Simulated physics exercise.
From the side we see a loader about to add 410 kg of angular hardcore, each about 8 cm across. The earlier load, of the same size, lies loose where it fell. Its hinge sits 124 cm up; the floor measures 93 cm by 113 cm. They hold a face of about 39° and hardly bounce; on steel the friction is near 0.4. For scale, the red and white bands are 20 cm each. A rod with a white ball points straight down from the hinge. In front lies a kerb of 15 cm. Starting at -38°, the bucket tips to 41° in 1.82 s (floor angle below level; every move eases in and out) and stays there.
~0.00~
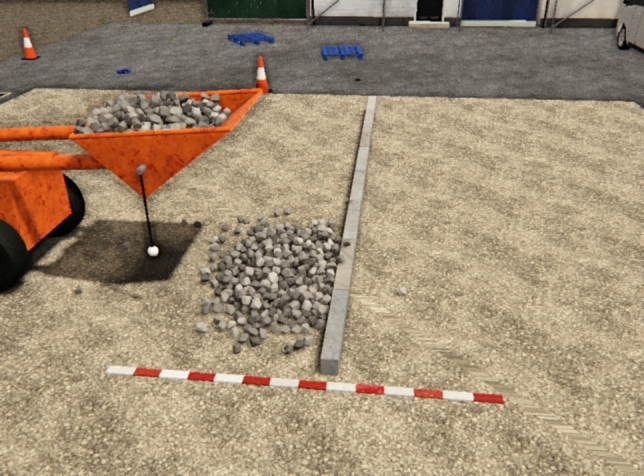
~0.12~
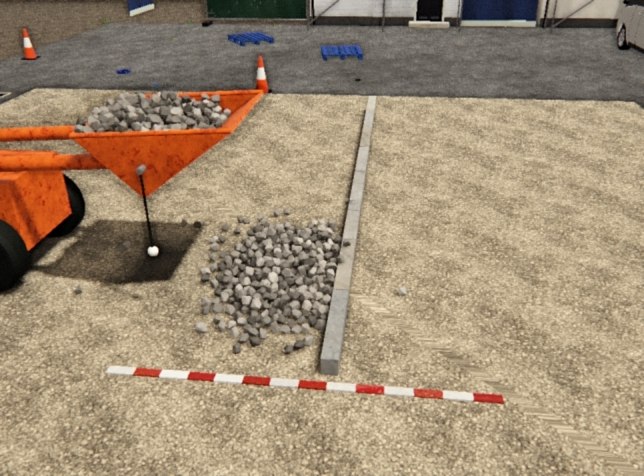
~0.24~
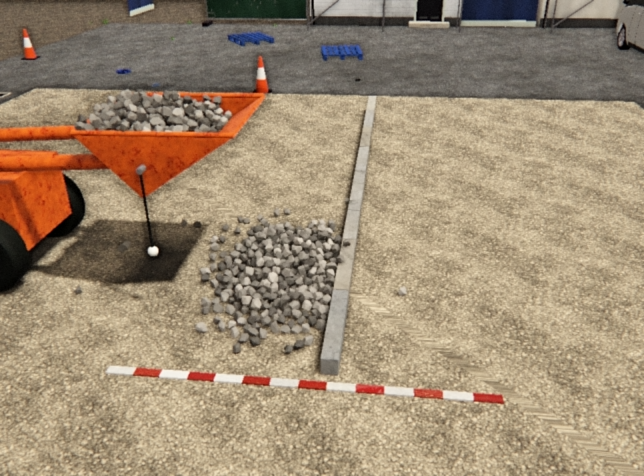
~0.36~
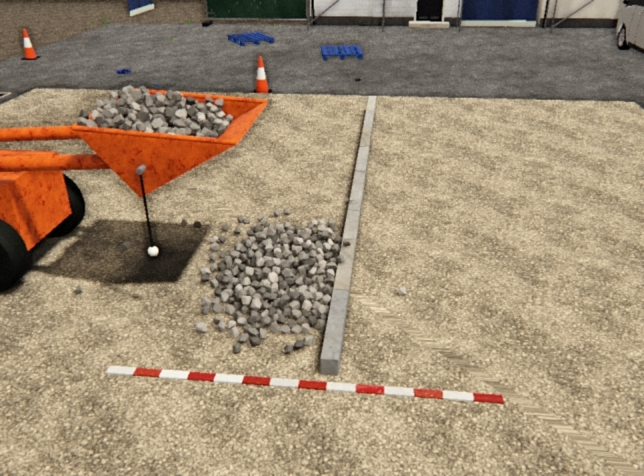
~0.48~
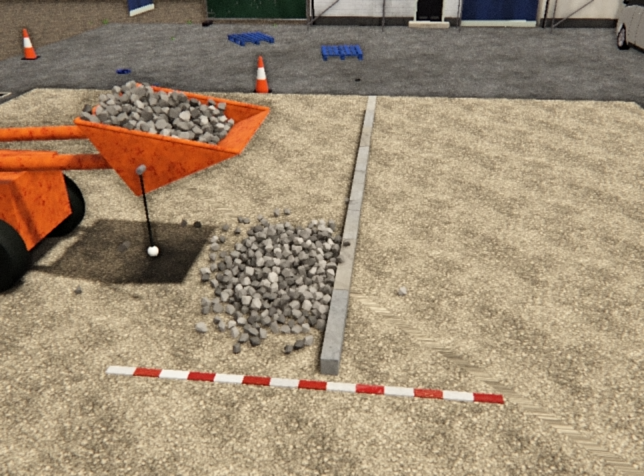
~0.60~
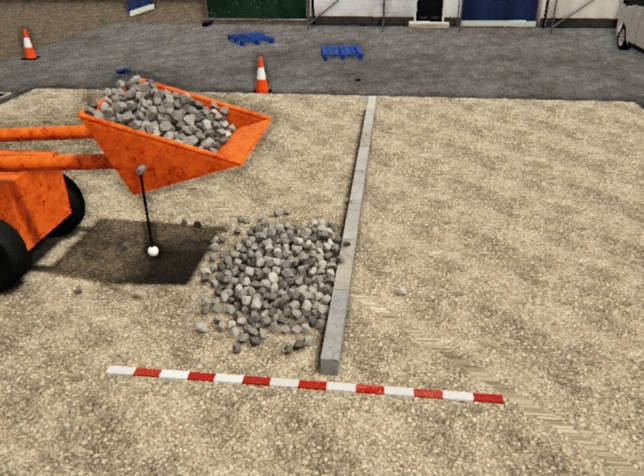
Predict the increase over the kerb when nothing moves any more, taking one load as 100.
Some 0 per cent is added.
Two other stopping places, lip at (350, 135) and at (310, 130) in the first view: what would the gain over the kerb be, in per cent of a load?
About 90 and 40 per cent.
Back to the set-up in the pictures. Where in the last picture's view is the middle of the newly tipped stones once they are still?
Around (265, 258).
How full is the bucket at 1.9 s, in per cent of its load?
It holds some 35 per cent.
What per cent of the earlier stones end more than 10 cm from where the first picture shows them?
About 5 per cent.
After 1.4 s the floor is at 28°; in per cent of one load, 98 in the bucket, 102 on this side of the kerb; the foremost stones are at (344, 273).
After 1.9 s the floor is at 41°; in per cent of one load, 35 in the bucket, 165 on this side of the kerb; the foremost stones are at (344, 273).
After 2.3 s the floor is at 41°; in per cent of one load, 4 in the bucket, 195 on this side of the kerb; the foremost stones are at (353, 261).
After 5.0 s the floor is at 41°; in per cent of one load, 0 in the bucket, 199 on this side of the kerb, 1 over the kerb; the foremost stones are at (365, 269). Net gain over the kerb, 0.
